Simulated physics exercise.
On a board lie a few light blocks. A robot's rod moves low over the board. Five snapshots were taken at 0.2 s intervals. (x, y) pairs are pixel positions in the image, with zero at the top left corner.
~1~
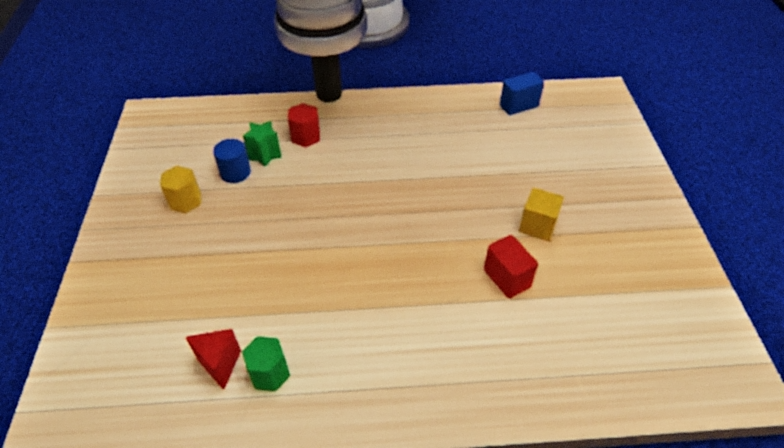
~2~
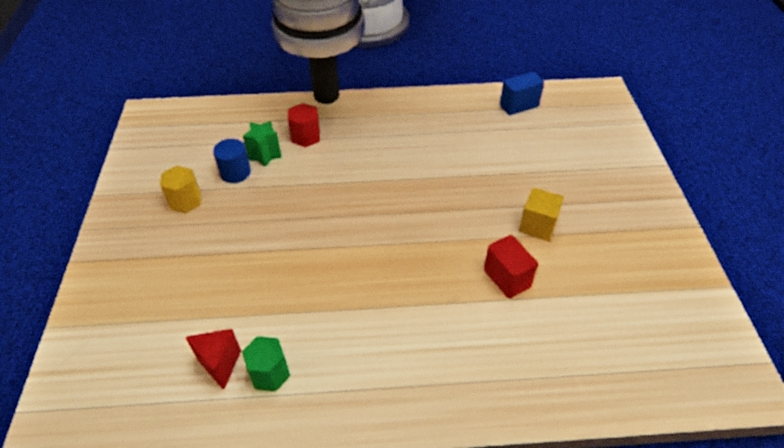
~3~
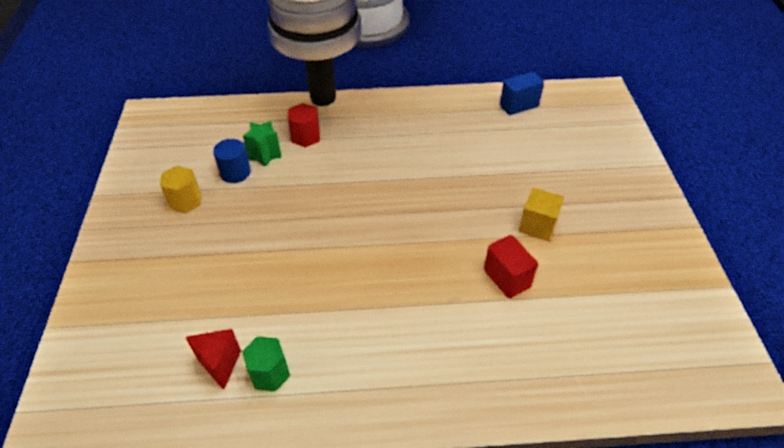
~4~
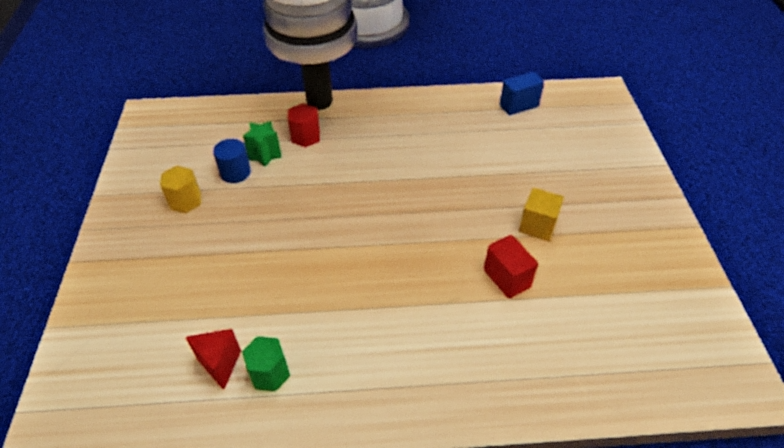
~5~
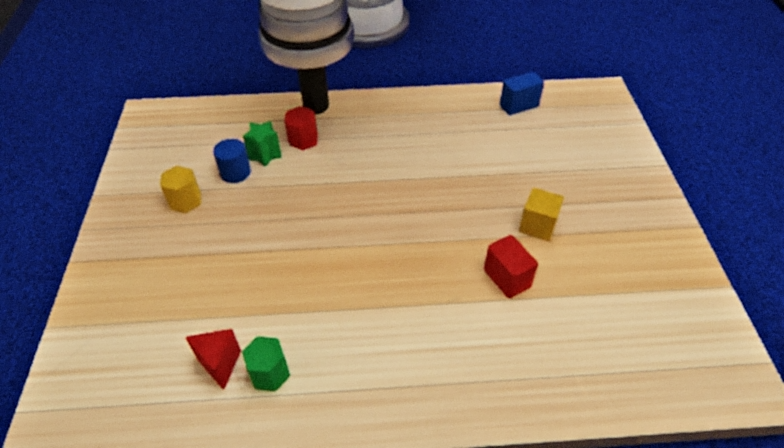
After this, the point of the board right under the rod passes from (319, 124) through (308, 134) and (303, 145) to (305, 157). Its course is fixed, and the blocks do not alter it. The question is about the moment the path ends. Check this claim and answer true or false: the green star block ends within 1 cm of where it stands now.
Verdict: False.
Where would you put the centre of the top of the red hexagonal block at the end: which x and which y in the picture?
Its top middle will sit at (279, 148).
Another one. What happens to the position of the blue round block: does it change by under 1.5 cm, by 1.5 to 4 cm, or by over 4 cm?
By the end of the path, it will have gone short of 1.5 cm.
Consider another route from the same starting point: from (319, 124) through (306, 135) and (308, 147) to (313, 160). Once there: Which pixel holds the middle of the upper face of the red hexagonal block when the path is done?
I'd expect the centre of its top face to be at (283, 148).
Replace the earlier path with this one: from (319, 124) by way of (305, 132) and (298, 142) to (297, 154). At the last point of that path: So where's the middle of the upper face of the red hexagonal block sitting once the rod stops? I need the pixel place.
I think it will end close to (278, 147).
The first path, step by step. Halfway along, rod (302, 123); green star block (255, 135), turned 20° clockwise; red hexagonal block (285, 132).
At the end, rod (303, 140); blue round block (223, 151); green star block (252, 142), turned 40° clockwise; red hexagonal block (279, 148), turned 25° clockwise.
